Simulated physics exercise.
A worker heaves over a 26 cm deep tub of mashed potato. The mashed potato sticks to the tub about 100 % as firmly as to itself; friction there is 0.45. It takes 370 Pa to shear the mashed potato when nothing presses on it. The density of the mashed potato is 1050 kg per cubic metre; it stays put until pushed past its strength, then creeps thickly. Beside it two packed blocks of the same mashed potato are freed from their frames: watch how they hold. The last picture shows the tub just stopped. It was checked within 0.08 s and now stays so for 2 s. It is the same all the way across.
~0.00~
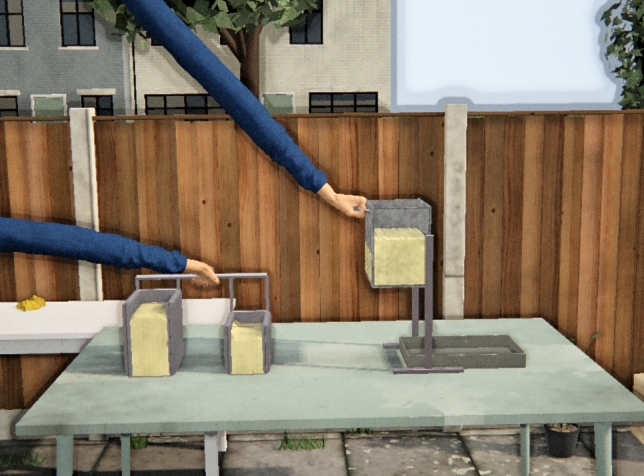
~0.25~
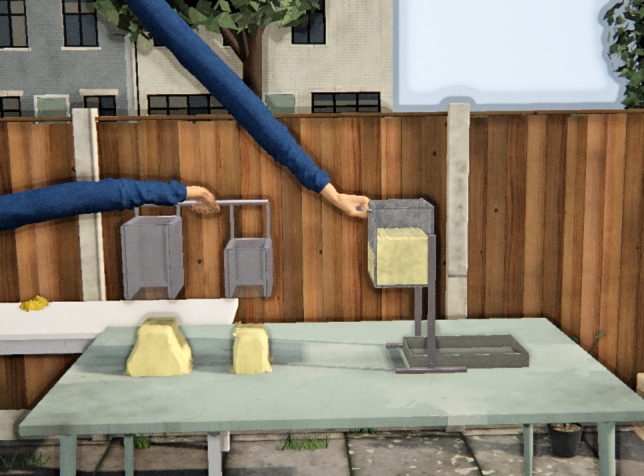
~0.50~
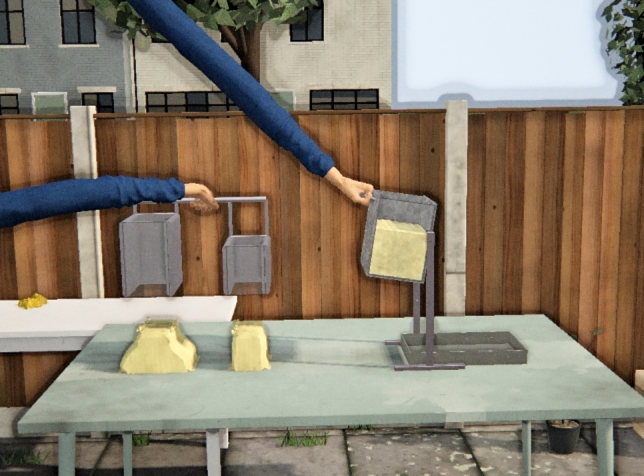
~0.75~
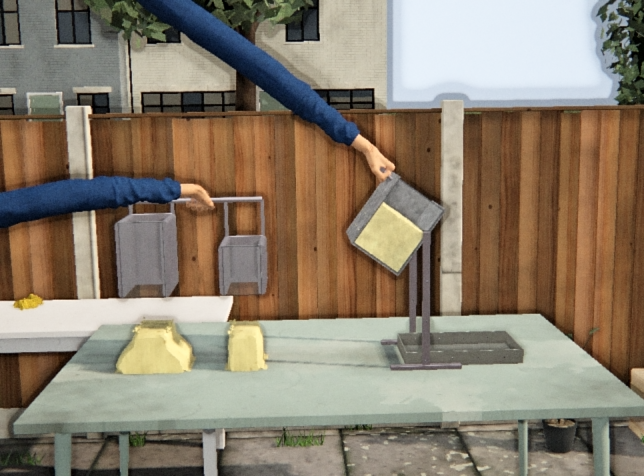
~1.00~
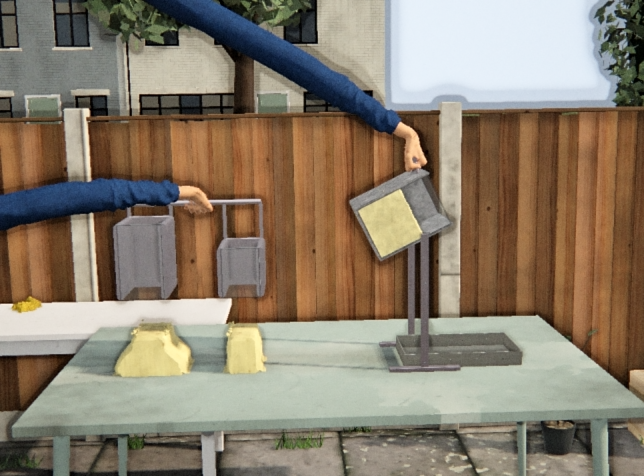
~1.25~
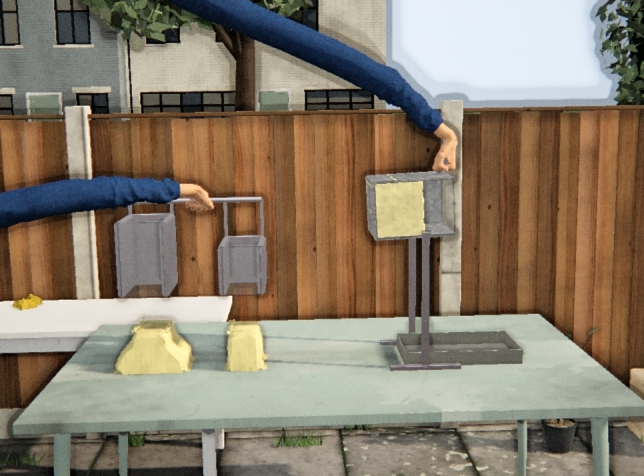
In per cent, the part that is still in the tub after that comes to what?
It comes to some 100 %.
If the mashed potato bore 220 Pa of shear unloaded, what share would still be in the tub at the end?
Then about 90 %.
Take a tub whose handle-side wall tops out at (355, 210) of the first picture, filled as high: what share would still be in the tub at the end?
It would be near 80 %.
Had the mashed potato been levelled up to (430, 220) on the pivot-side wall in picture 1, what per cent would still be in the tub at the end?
Then about 100 %.
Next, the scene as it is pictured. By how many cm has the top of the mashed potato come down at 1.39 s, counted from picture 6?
Roughly 0 cm.
After 1.39 s, the tub is at 88 degrees and holds 100 %.
After 1.56 s, the tub is at 88 degrees and holds 100 %.
After 1.73 s, the tub is at 88 degrees and holds 100 %.
After 1.90 s, the tub is at 88 degrees and holds 100 %.
After 3.25 s, the tub is at 88 degrees and holds 100 %.
